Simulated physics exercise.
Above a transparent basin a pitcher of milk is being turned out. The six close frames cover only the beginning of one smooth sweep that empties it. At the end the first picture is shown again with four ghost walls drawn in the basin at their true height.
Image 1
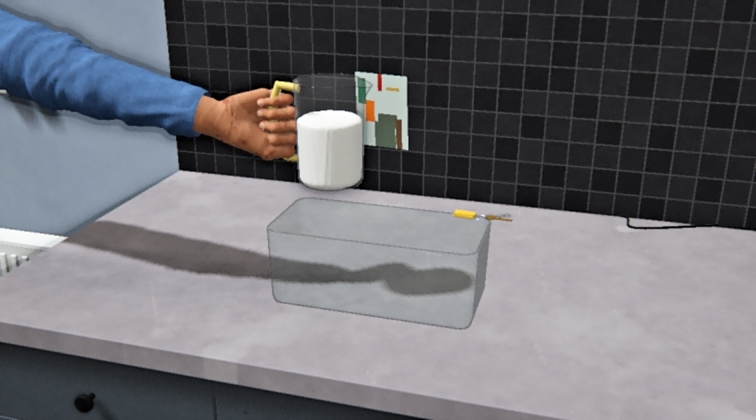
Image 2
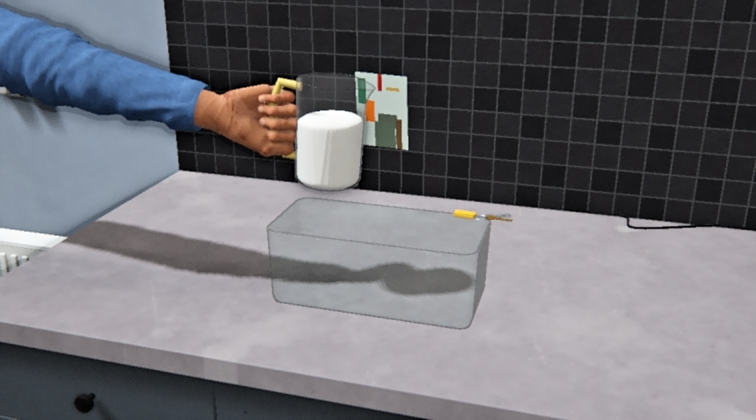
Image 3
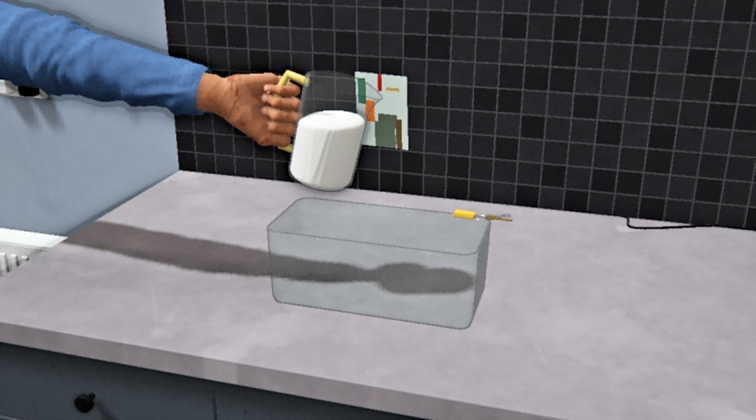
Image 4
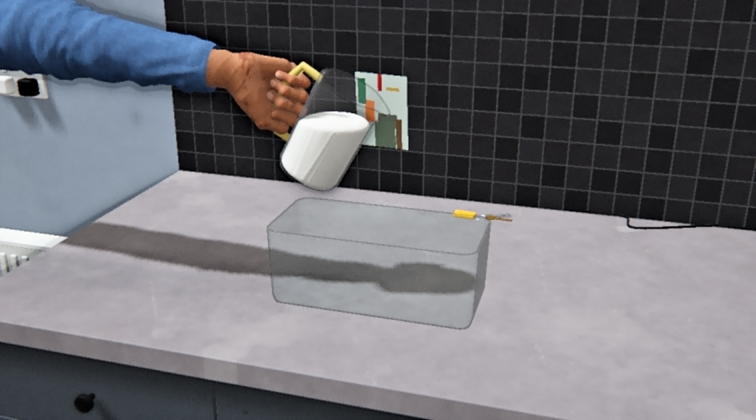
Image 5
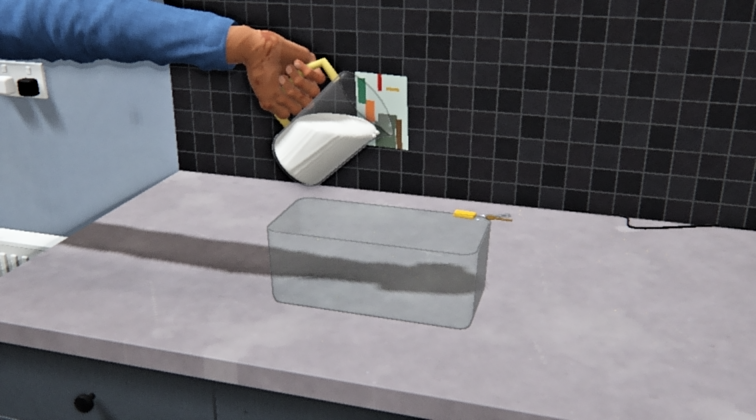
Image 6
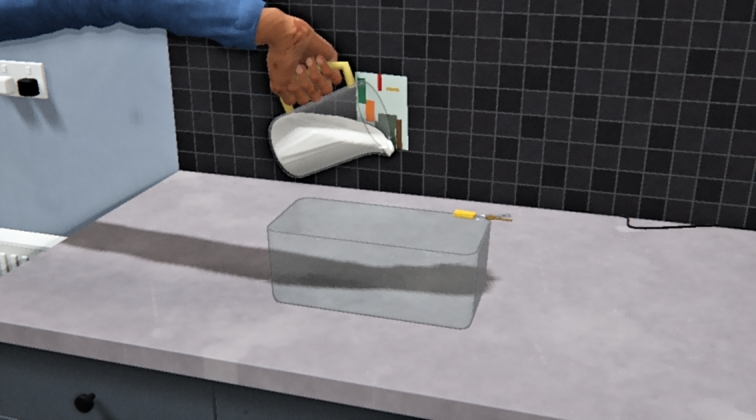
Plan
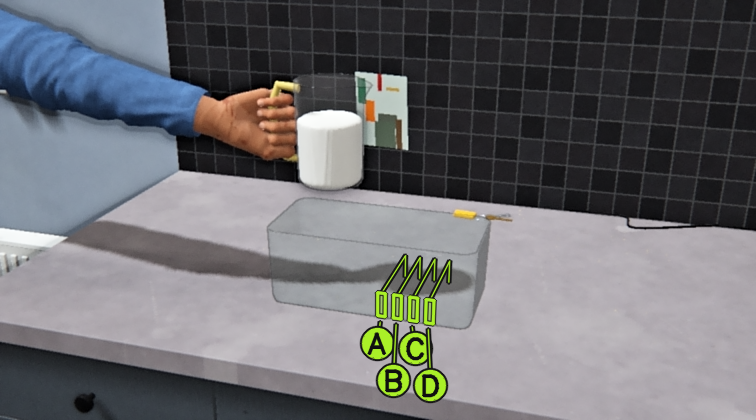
An arm in a blue sleeve reaches in from the left, seen from slightly above, over a pale grey counter backed by black tiles. Its hand grips the yellow handle of a clear pitcher of white milk above a transparent basin, near a small yellow-handled utensil and a colourful card. The hand gradually tips the pitcher rightward, milk sliding toward its lip, while the camera stays still.
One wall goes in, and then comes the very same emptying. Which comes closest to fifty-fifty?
It is C.
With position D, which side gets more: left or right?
More ends on the left.
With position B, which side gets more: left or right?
The right side.
On the marked copy, A at (380, 321); B at (396, 324); C at (412, 326); D at (428, 329).
For position A, about 9 % ends left of the wall and 88 % right of it; 3 % is lost outside.
For position B, about 14 % ends left of the wall and 84 % right of it.
For position C, about 44 % ends left of the wall and 53 % right of it; 3 % is lost outside.
For position D, about 80 % ends left of the wall and 16 % right of it; 4 % is lost outside.
